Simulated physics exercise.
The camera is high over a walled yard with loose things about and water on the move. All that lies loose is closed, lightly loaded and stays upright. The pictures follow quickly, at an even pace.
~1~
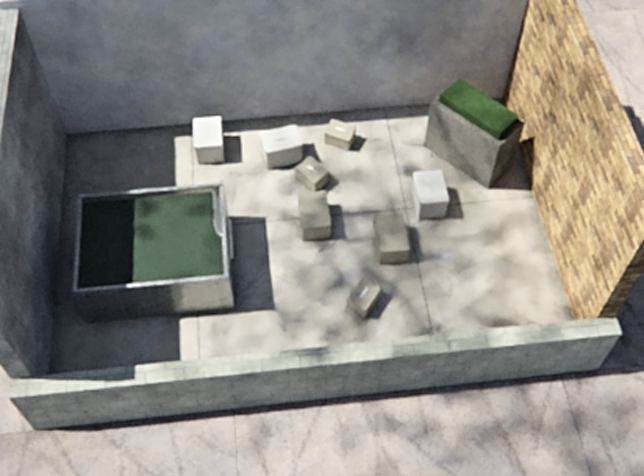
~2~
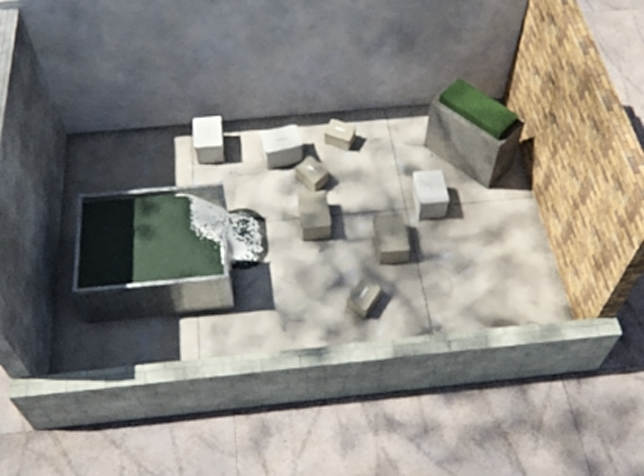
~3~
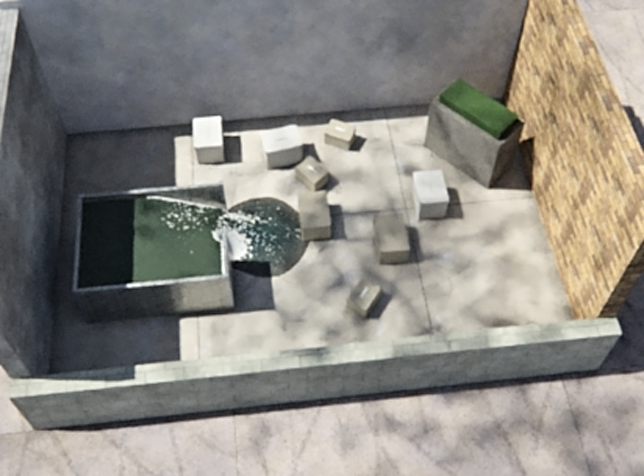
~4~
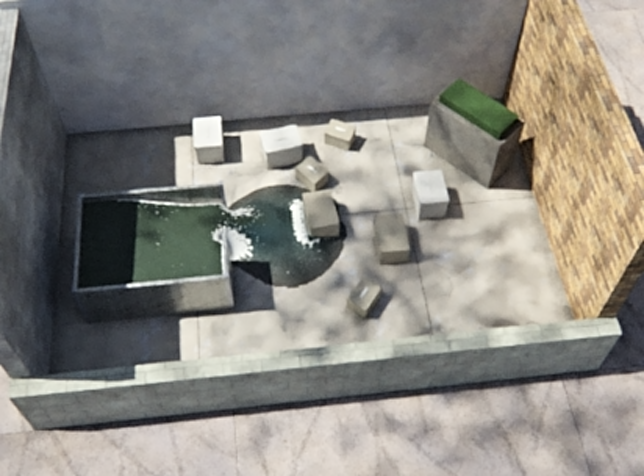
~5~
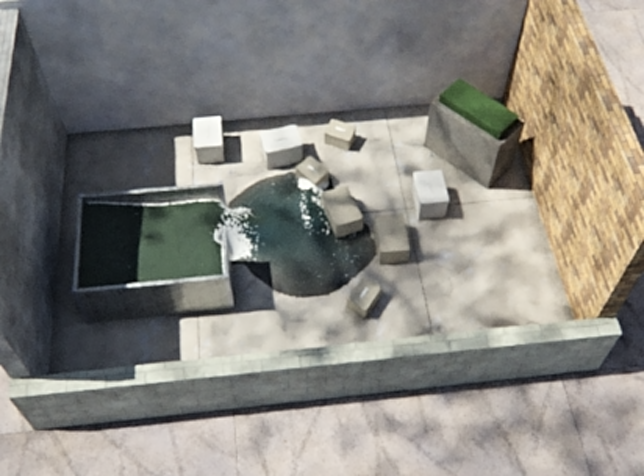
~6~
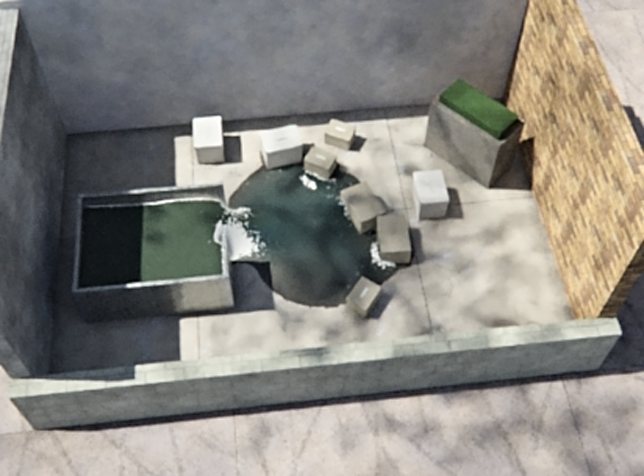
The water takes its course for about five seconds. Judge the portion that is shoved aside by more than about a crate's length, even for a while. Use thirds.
Share: Two thirds or more.
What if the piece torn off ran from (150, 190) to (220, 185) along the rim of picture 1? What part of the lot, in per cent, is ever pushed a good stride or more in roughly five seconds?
I make it 50 per cent.
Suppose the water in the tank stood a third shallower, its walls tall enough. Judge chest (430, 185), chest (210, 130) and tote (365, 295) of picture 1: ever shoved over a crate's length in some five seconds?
As listed: Yes, not that far, shifted that much.
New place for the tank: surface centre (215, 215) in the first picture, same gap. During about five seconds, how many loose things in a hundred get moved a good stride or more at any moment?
I make it 80 per cent.
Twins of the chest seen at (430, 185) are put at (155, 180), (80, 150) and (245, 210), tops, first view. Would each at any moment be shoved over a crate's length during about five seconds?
As listed: No, less than that, pushed that far.
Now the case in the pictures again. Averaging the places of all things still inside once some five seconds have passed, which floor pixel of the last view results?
Close to (404, 205).
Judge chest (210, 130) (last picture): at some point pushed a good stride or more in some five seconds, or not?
Answer: Short of that.
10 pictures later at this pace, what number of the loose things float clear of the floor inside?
5 of them.
A moment on, 2 of 8 are well off their spots; 0 afloat.
Next, 7 of 8 are well off their spots; 5 afloat.
Later, 7 of 8 are well off their spots; 6 afloat.
In the end, 7 of 8 are well off their spots, and 7 have been at some point; 6 afloat.
